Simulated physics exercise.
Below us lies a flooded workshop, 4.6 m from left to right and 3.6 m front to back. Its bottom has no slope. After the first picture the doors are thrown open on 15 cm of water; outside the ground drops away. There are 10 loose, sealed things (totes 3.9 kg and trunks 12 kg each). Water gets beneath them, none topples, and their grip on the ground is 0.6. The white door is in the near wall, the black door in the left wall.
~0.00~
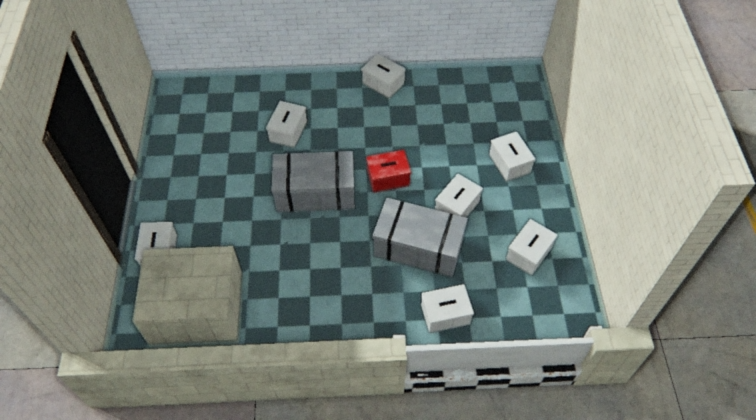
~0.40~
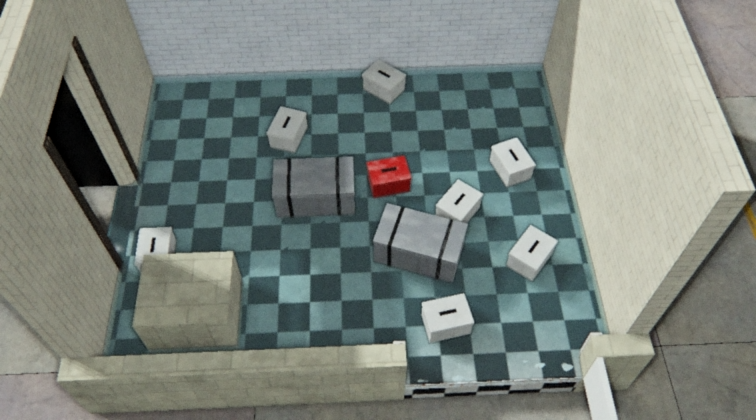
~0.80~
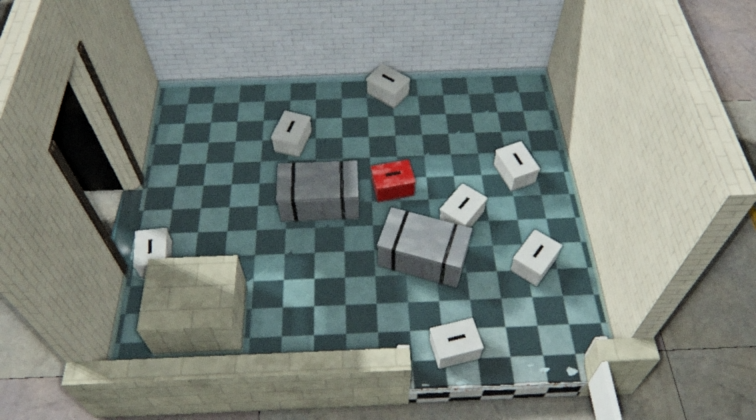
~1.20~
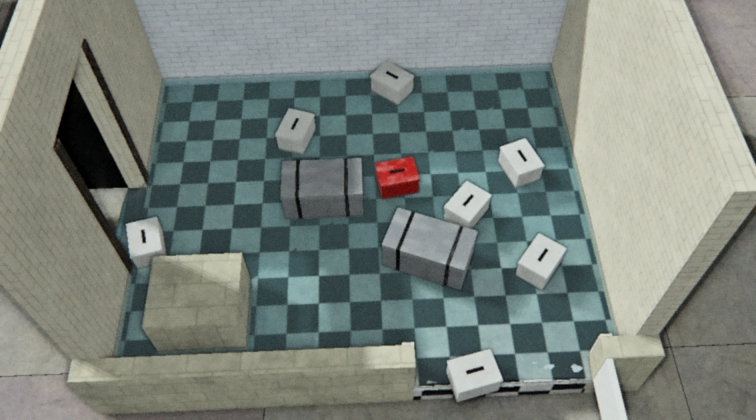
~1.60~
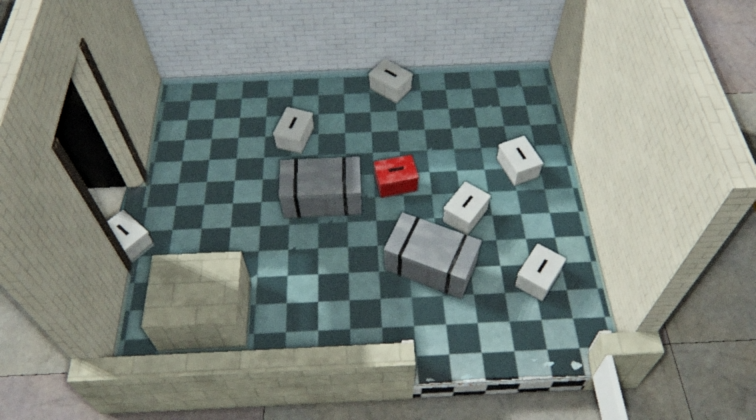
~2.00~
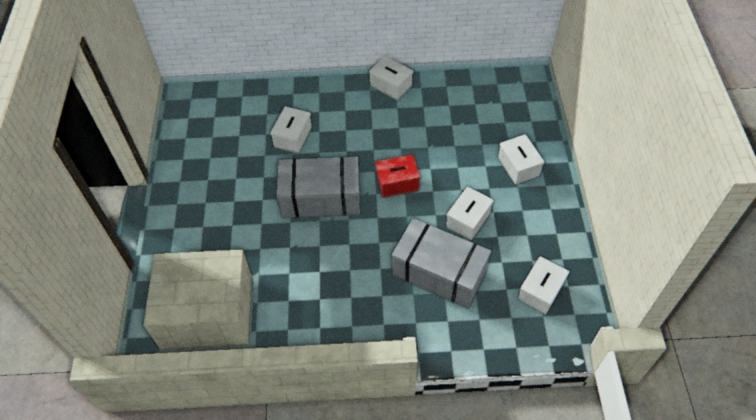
At the start, pale boxes, a red box and two grey trunks sit on a wet checkered floor, then the black and white doors open. The nearest pale box slides out through the front doorway, followed by another through the left, while the nearer trunk shifts slightly and the red box barely moves.
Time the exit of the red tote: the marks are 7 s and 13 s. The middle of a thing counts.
It leaves between the two times.
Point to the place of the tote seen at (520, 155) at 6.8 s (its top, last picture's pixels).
At about (540, 274).
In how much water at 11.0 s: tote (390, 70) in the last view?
About 7 cm.
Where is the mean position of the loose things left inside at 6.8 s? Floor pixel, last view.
At about (380, 217).
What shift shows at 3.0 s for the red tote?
Roughly 20 cm by then.
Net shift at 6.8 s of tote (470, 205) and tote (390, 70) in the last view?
In that order: Gone out, 20 cm.
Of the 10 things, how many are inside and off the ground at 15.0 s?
I count 3.
After 3.0 s the red tote is near (398, 186), 0.2 m from its start, afloat; 2 of 10 are out; 8 afloat.
After 6.8 s the red tote is near (418, 256), 1.0 m from its start, afloat; 5 of 10 are out; 5 afloat.
After 11.0 s the red tote has gone out (at 10.6 s); 7 of 10 are out; 3 afloat.
After 15.0 s the red tote has gone out (at 10.6 s); 7 of 10 are out; 3 afloat.
